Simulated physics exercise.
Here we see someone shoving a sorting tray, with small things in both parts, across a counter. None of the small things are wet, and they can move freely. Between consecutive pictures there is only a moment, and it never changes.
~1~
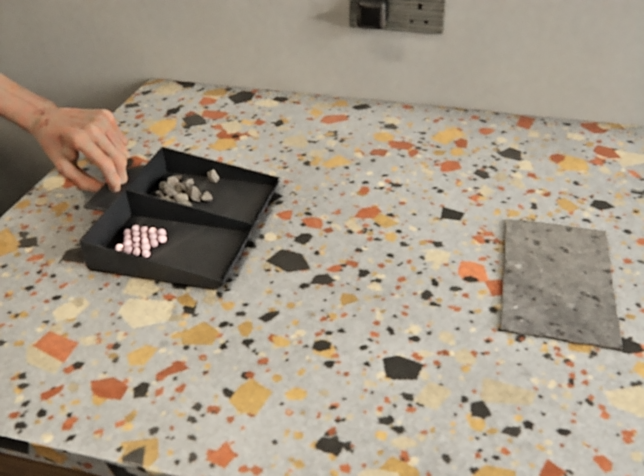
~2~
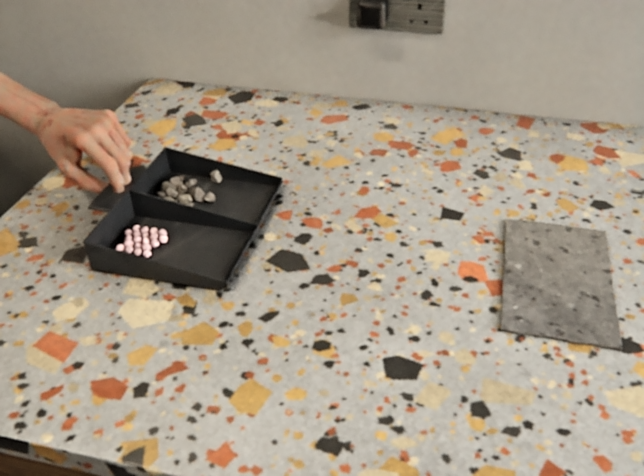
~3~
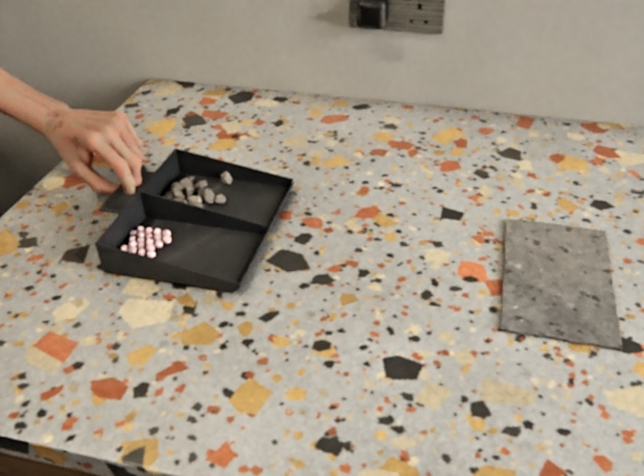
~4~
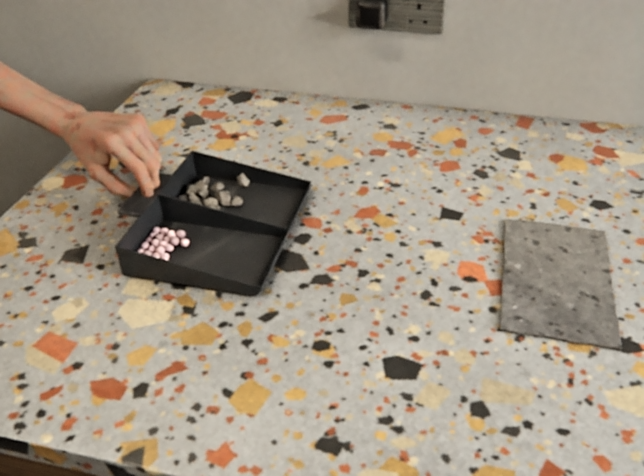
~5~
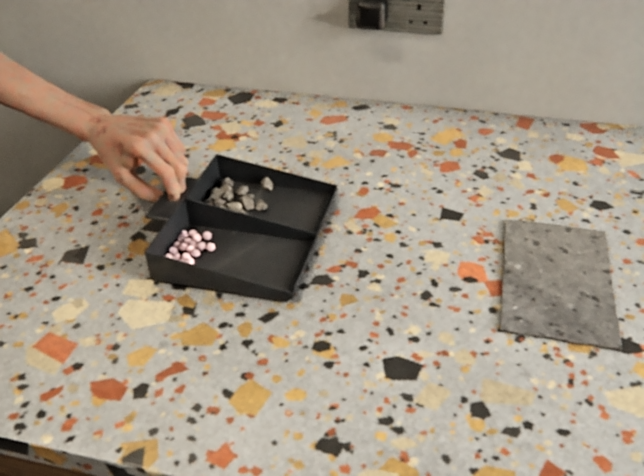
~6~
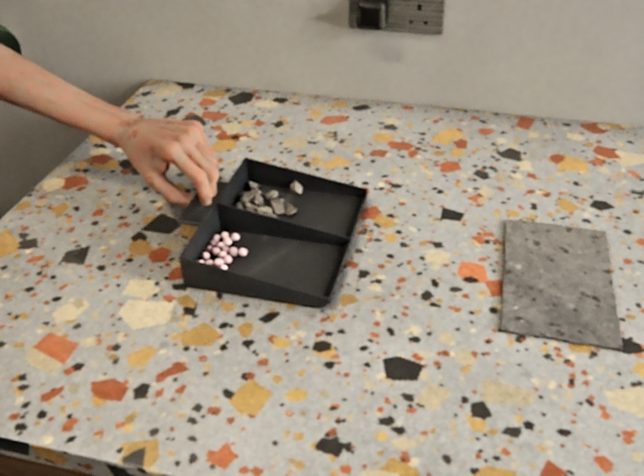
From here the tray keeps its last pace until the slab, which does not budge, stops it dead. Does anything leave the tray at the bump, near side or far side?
The near batch spills some, while the far batch stays put.
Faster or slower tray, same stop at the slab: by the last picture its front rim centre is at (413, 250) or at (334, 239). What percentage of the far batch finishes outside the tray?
Close to 20 in a hundred the first time, close to 0 in a hundred the second.
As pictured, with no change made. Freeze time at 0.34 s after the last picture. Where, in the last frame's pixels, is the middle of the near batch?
Its centre is at about (431, 283).
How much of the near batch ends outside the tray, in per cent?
Roughly 30 percent.
Then, 0.12 s later than the last frame, tray still sliding, front rim near (424, 251); near batch all inside; far batch all inside.
Then, 0.34 s later than the last frame, tray stopped at the slab; near batch all inside, moved towards the front rim; far batch all inside, moved towards the front rim.
Then, 0.55 s later than the last frame, tray stopped at the slab; near batch roughly a third out of the tray; far batch all inside, moved towards the front rim.
When it is over, tray stopped at the slab; near batch roughly a third out of the tray; far batch all inside, moved towards the front rim.
